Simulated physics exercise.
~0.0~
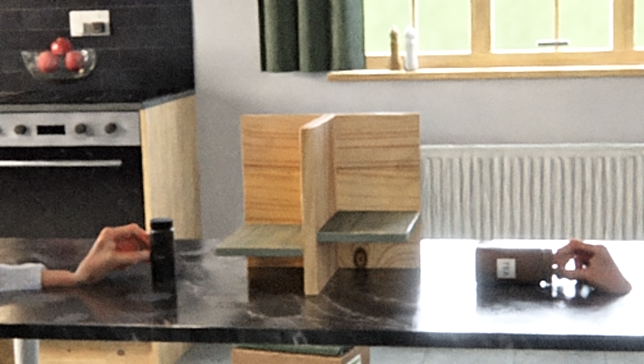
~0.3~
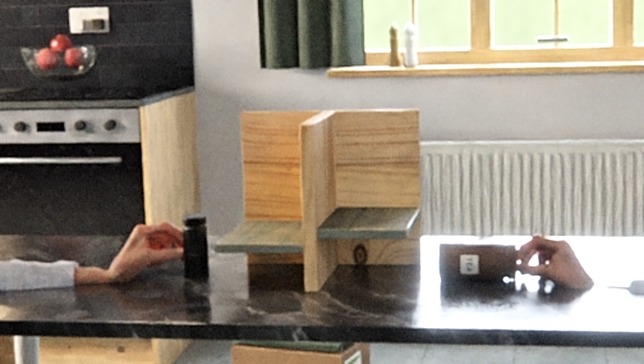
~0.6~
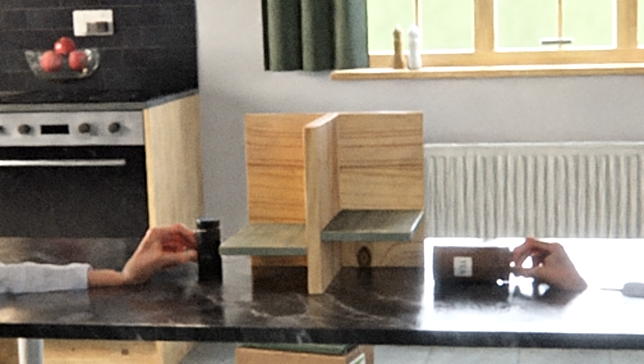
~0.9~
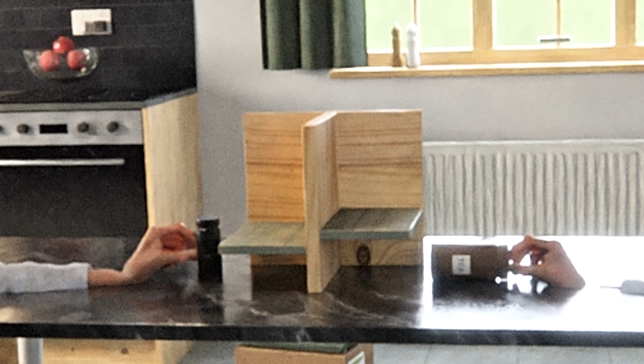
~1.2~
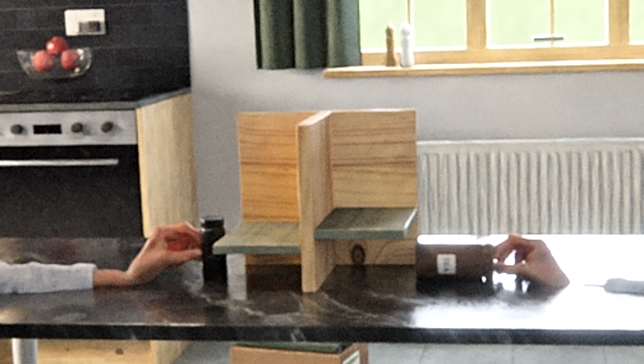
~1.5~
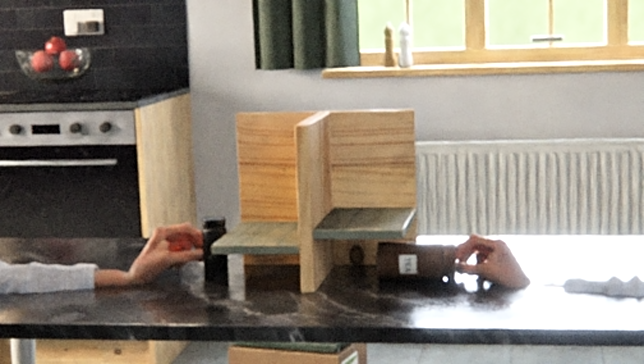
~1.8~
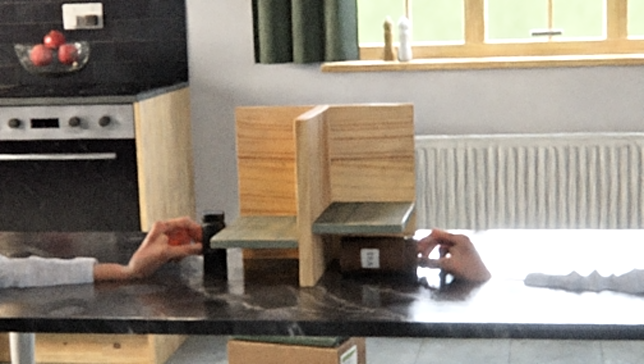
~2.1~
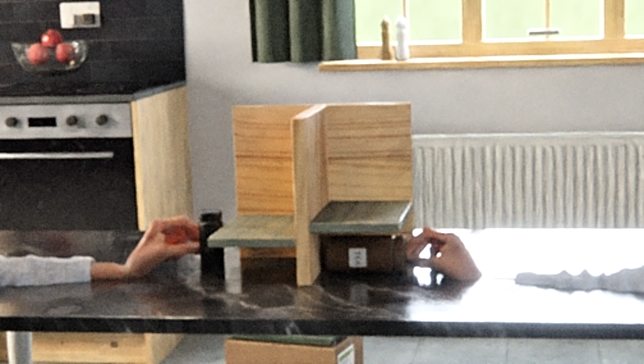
Kitchen counter with a small wooden shelf, one hand sliding an upright black shaker to its edge, another sliding a brown jar underneath.
